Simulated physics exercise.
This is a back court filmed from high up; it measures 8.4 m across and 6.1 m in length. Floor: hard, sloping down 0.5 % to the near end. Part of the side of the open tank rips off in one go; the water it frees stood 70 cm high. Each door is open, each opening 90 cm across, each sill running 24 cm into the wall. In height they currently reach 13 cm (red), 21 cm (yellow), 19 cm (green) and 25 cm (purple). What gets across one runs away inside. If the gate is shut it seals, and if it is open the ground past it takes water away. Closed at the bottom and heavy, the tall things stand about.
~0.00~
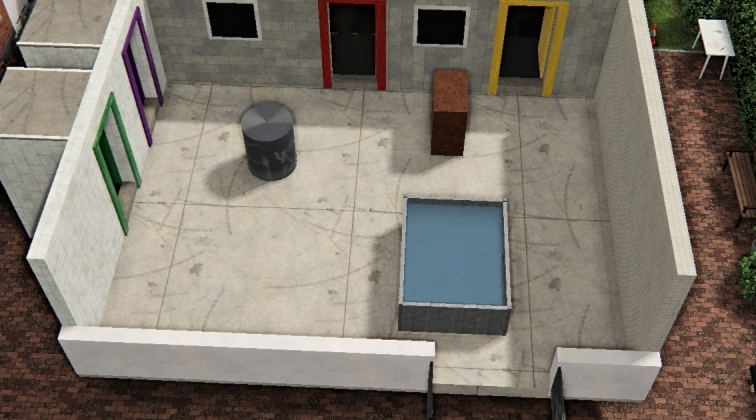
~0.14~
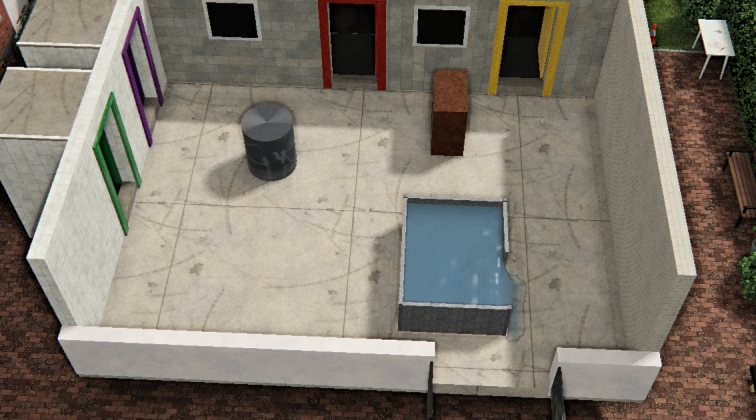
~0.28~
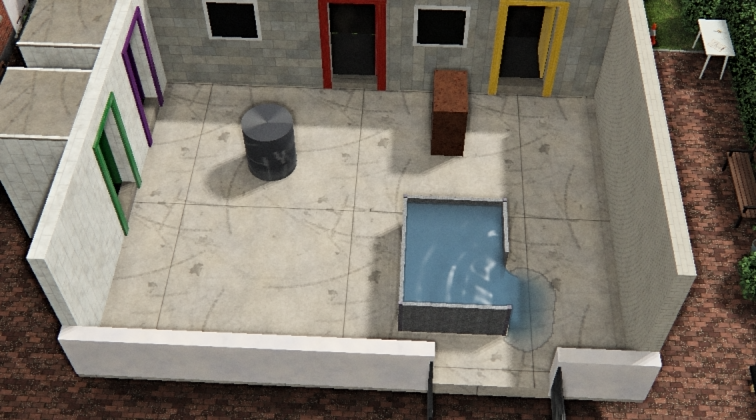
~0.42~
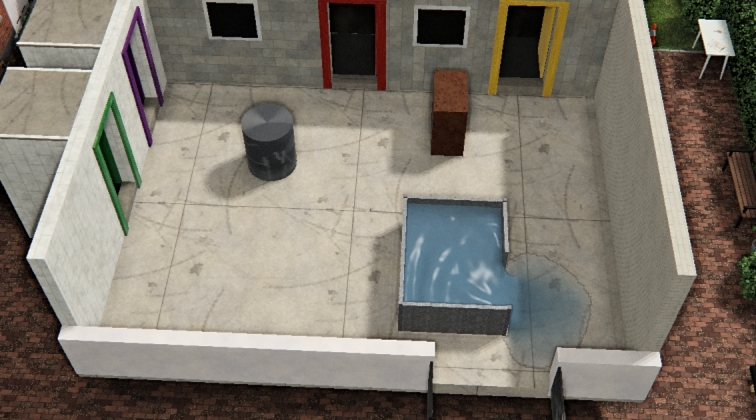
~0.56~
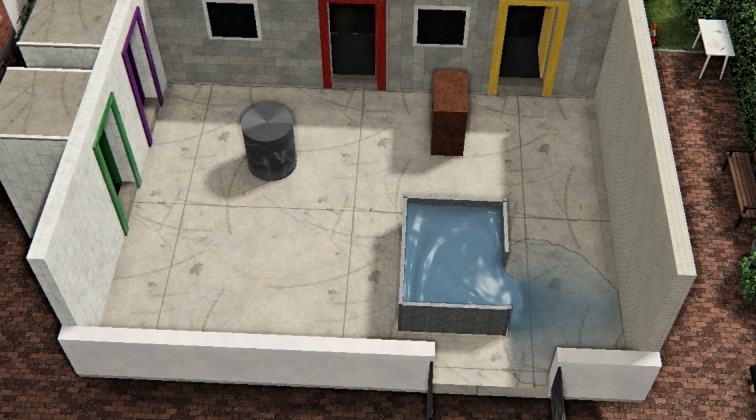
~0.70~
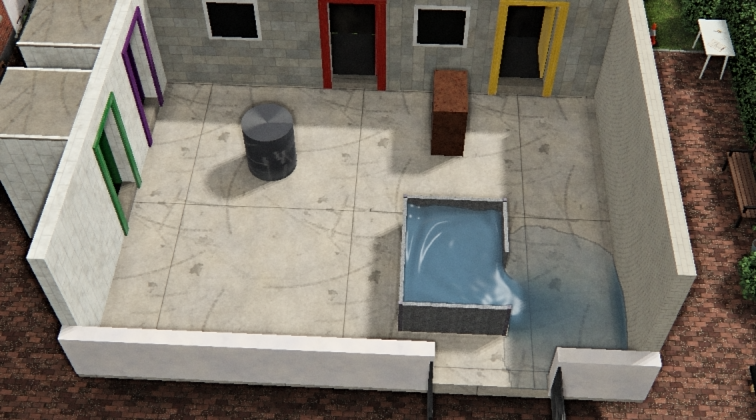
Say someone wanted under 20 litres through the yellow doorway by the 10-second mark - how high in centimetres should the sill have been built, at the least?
They should have built it at least 13 cm high.
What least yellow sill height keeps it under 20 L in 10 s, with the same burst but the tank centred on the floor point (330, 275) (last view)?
Roughly 8.0 cm is needed.
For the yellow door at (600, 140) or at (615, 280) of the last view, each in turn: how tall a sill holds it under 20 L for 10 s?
In turn: About 8.5 cm, about 29 cm.
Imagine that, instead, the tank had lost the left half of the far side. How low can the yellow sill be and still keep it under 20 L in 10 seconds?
Some 6.0 cm.
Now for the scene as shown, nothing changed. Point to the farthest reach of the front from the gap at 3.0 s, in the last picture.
The farthest wet point sits near (589, 102).
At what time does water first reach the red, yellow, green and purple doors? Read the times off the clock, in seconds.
The red door at 4.5 s, the yellow door at 2.8 s, the green door at 9.5 s, the purple door at 8.0 s.
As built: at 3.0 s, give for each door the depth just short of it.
At the red door the depth is 0 cm, at yellow 7 cm, at green 0 cm and at purple 0 cm.
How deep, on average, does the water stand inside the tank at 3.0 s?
Around 28 cm on average.
After 1.4 s water covers 10 % of the floor, deepest (53 cm) near (612, 377); it has not reached the yellow door.
After 3.0 s water covers 30 % of the floor, deepest (28 cm) near (617, 327); 7 cm at the yellow door, 0 litres in over its 21 cm sill.
After 10.0 s water covers 80 % of the floor, deepest (10 cm) near (580, 195); 7 cm at the yellow door, 0 litres in over its 21 cm sill.
At the yellow door as built, the water arrived by 2.9 s and peaked near 20 cm at 3.6 s.
With a sill of 10.5 cm, 46 litres would have come in within the 10 s; with 14 cm, 12 litres. So under 20 litres takes about 13 cm.
